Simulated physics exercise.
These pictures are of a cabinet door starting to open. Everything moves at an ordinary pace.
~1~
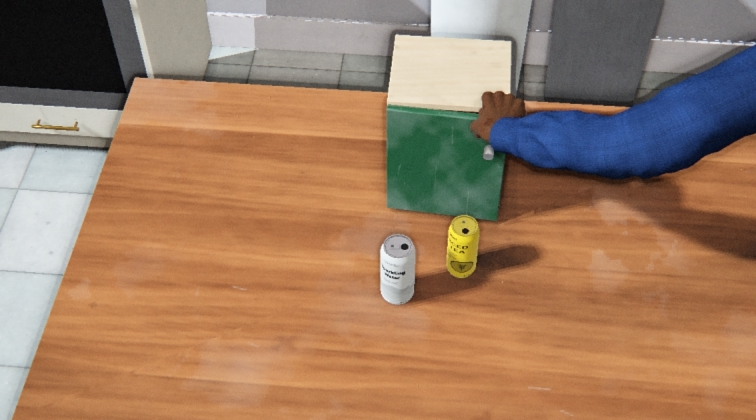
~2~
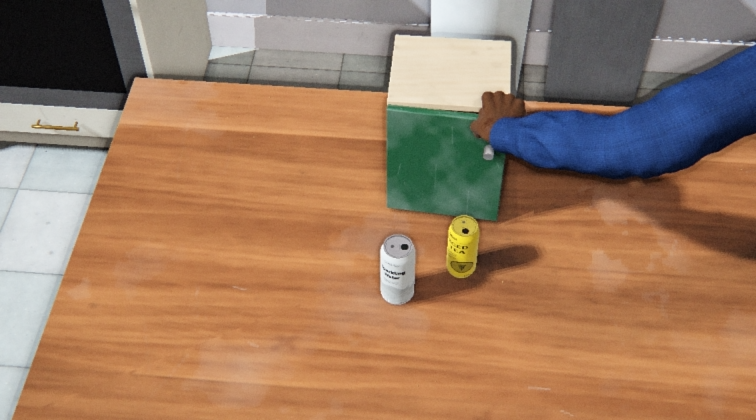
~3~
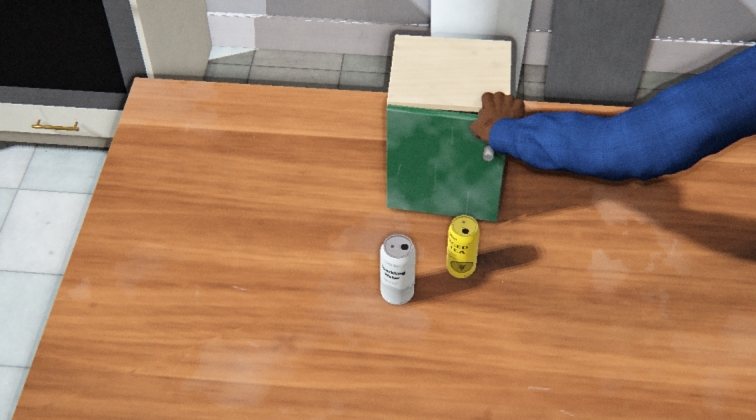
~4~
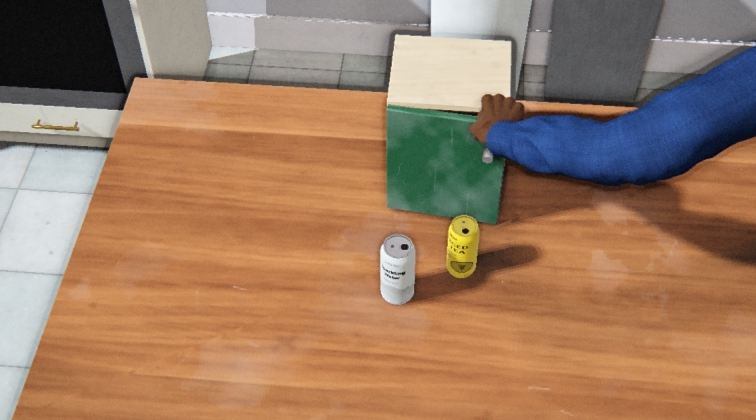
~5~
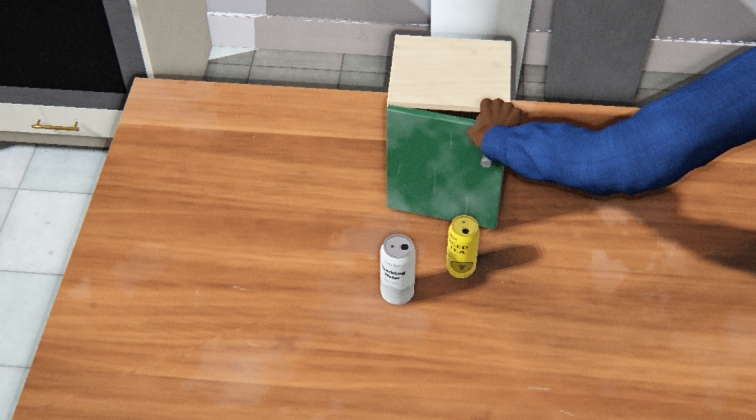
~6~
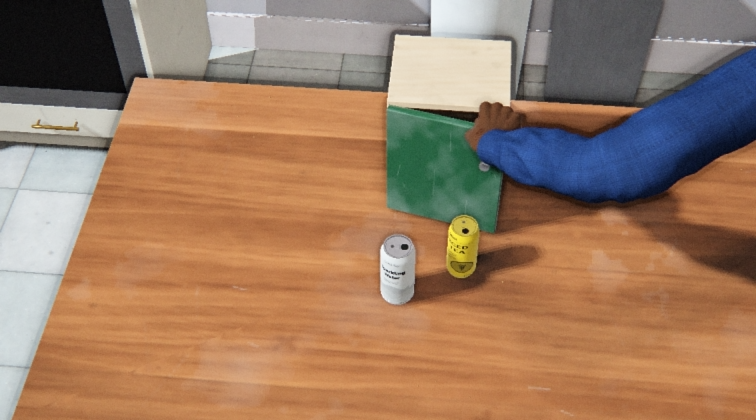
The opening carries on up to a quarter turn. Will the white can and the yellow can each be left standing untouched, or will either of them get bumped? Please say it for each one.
At the end, my guess is the white can will budge; my guess is the yellow can will budge.
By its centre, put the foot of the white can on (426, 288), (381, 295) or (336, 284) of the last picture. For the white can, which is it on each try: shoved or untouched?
Taking the spots in the order given, the white can takes a hit; takes a hit; goes unhit.
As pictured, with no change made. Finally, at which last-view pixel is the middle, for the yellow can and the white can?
Near (386, 295) and (359, 274).
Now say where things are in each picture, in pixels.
The first frame shows door 4° open; white can (397, 271); yellow can (463, 248); door (444, 170).
The second frame shows door 4° open; yellow can (463, 248); door (444, 170).
The third frame shows door 5° open; white can (397, 271); door (444, 170).
The fourth frame shows door 6° open; yellow can (463, 248); door (444, 171).
The fifth frame shows door 10° open; white can (397, 271); door (443, 173).
The sixth frame shows door 12° open; white can (397, 271); yellow can (463, 248); door (442, 175).
Then, 1.40 s after the last picture, door 61° open; white can moved a little near (387, 272); yellow can moved well along near (420, 277).
At rest, the white can is pushed along, near (359, 274); the yellow can is pushed along, near (386, 295).
